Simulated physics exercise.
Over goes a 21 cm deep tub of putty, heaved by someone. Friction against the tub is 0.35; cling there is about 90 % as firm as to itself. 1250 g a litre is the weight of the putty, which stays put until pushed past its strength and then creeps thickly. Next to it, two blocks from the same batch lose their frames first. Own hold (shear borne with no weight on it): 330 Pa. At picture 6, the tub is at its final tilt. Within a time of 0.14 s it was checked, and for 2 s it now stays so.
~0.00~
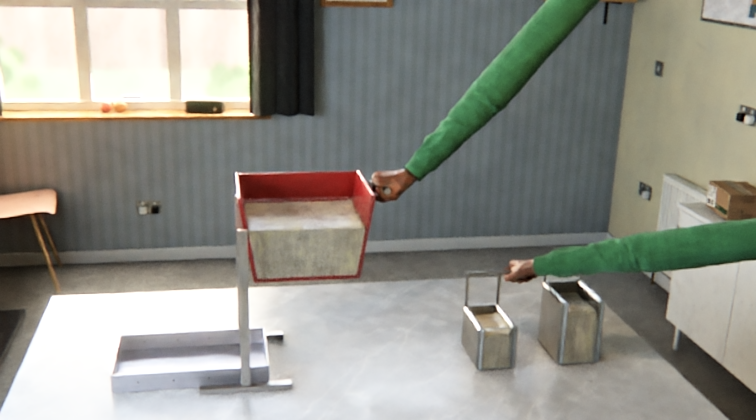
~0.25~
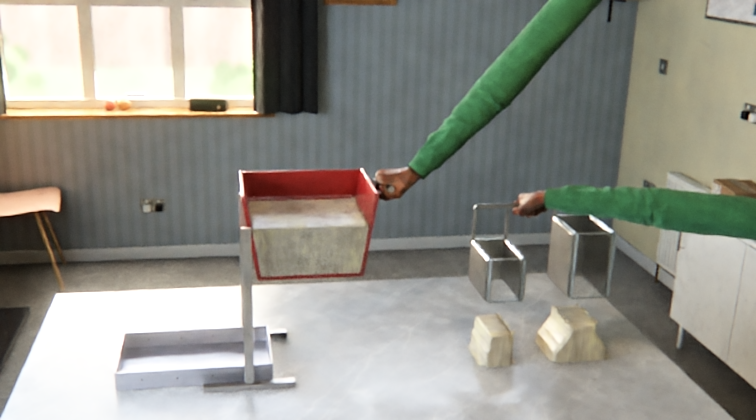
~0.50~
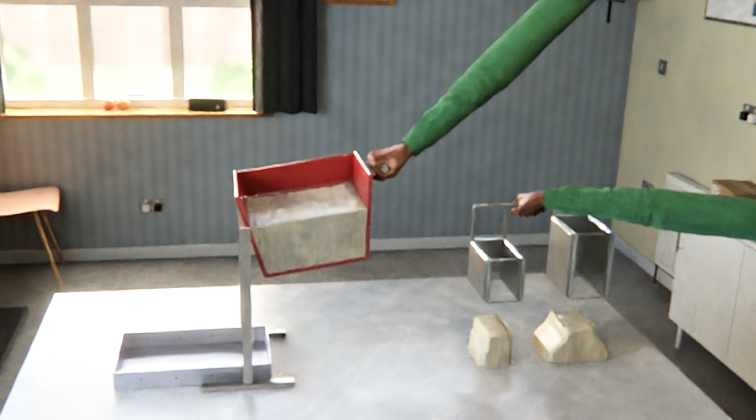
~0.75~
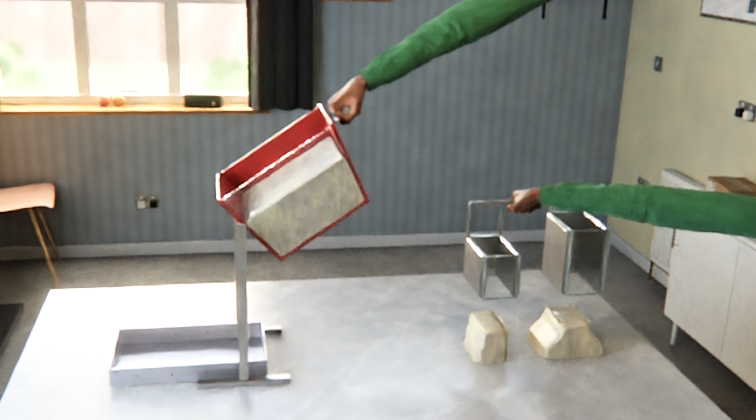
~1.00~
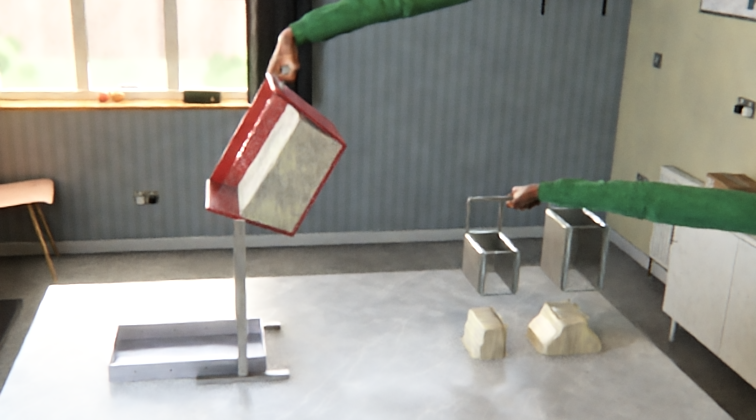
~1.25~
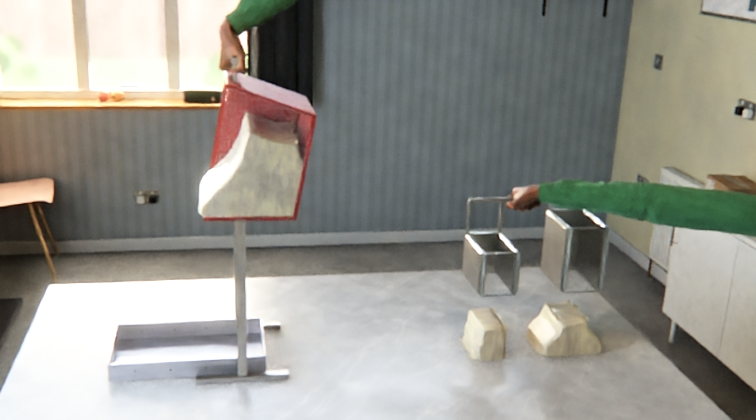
Two pale blocks slumping slightly after hands lift off their metal moulds, then a green-sleeved arm tilting a red tub leftward, putty sagging inside.
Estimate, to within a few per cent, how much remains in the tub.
Roughly 52 per cent remains in the tub.
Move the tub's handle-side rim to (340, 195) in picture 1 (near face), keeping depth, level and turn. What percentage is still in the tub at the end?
I'd say around 75 percent would remain in the tub at the end.
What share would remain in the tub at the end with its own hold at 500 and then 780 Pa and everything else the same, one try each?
Going in order, it's 70 % and then 100 %.
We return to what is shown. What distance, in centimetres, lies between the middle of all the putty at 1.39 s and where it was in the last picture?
Looks like around 6 cm to me.
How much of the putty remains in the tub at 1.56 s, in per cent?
The tub holds some 60 % at that moment.
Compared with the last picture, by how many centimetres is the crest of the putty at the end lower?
12 cm.
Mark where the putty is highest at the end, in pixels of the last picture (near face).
Around (274, 180).
After 1.39 s, the tub is at 80 degrees and holds 82 %.
After 1.56 s, the tub is at 80 degrees and holds 59 %.
After 1.73 s, the tub is at 80 degrees and holds 52 %.
After 1.90 s, the tub is at 80 degrees and holds 52 %.
After 3.25 s, the tub is at 80 degrees and holds 52 %.
